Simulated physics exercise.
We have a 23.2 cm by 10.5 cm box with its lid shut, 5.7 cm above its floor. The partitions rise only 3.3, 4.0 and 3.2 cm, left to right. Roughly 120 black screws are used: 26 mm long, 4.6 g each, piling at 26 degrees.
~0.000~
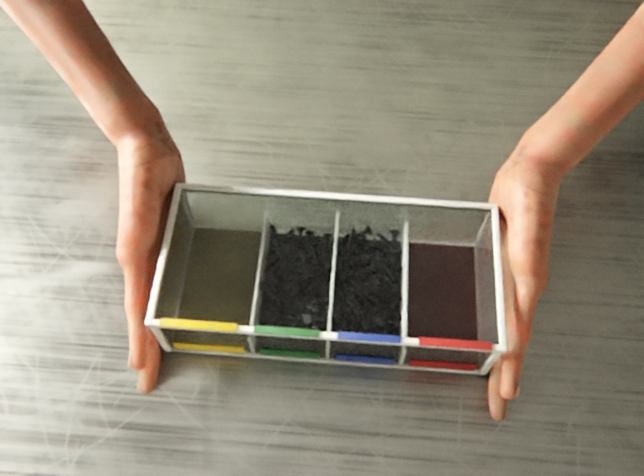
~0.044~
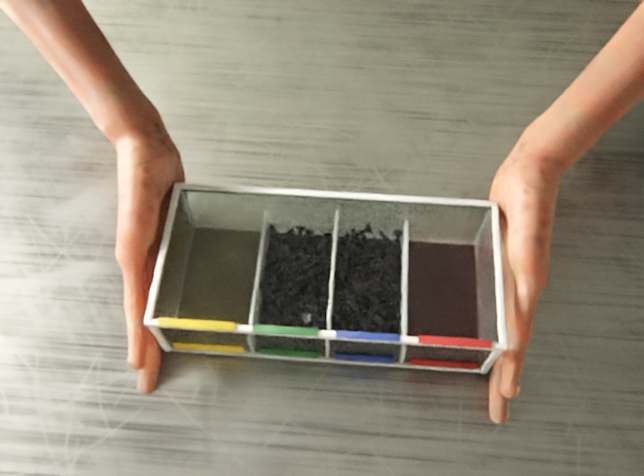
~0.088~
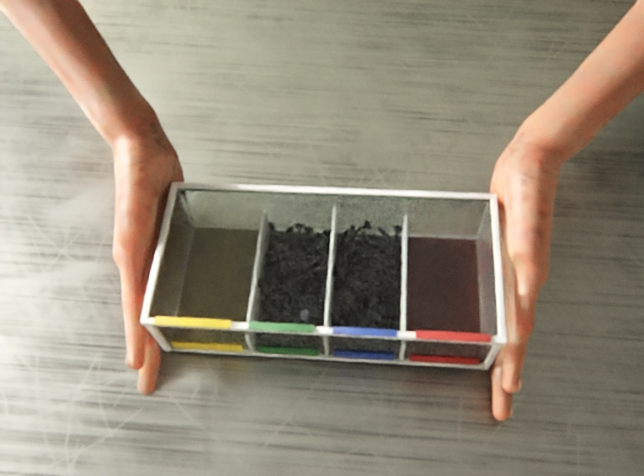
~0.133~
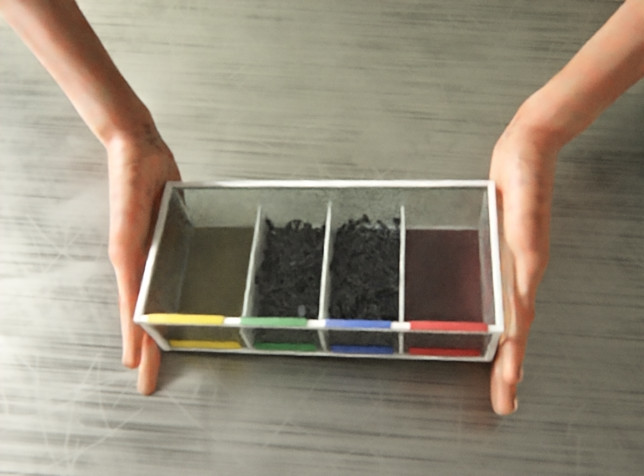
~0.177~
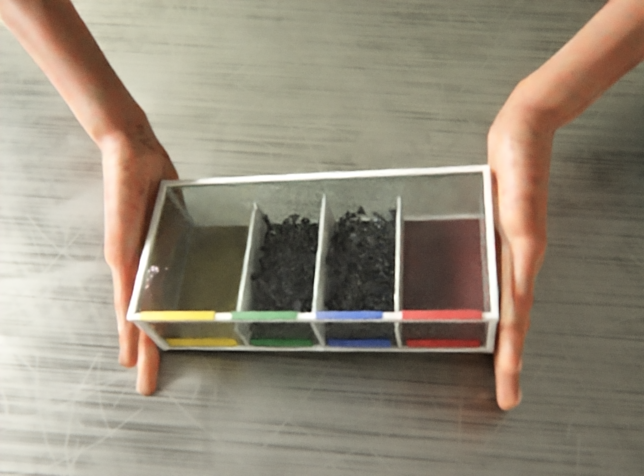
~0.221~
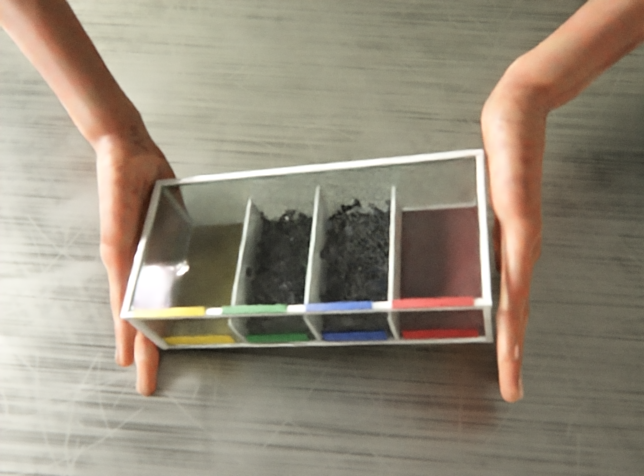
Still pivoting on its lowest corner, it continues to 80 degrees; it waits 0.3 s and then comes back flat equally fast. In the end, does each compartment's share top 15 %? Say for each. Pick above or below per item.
Red compartment = below; blue compartment = above; green compartment = above; yellow compartment = below.
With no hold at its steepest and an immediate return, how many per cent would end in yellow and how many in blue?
In that case yellow keeps 10% and blue keeps 45%.
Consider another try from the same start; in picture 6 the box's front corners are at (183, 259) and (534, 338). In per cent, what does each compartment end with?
You'd see red at 25 percent, blue at 40, green at 40 and yellow at 0 percent.
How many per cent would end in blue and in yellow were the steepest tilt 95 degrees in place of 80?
Blue 35 %, yellow 40 %.
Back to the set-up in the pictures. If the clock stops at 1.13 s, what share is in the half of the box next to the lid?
Roughly 20 per cent.
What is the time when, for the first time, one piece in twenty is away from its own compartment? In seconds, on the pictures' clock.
Somewhere near 1.15 s.
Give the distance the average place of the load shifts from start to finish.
Net shift: Approx. 2.0 cm.
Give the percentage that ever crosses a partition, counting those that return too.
About 10 %.
After 1.13 s, tilt 80 degrees; blue 50 %, green 45 %, yellow 5 %.
Then, at 1.74 s, tilt 41 degrees; blue 50 %, green 40 %, yellow 10 %.
Then, at 2.39 s, tilt 0 degrees; blue 50 %, green 40 %, yellow 10 %.
By 3.0 s all is still; red 0 %, blue 50 %, green 40 %, yellow 10 %.
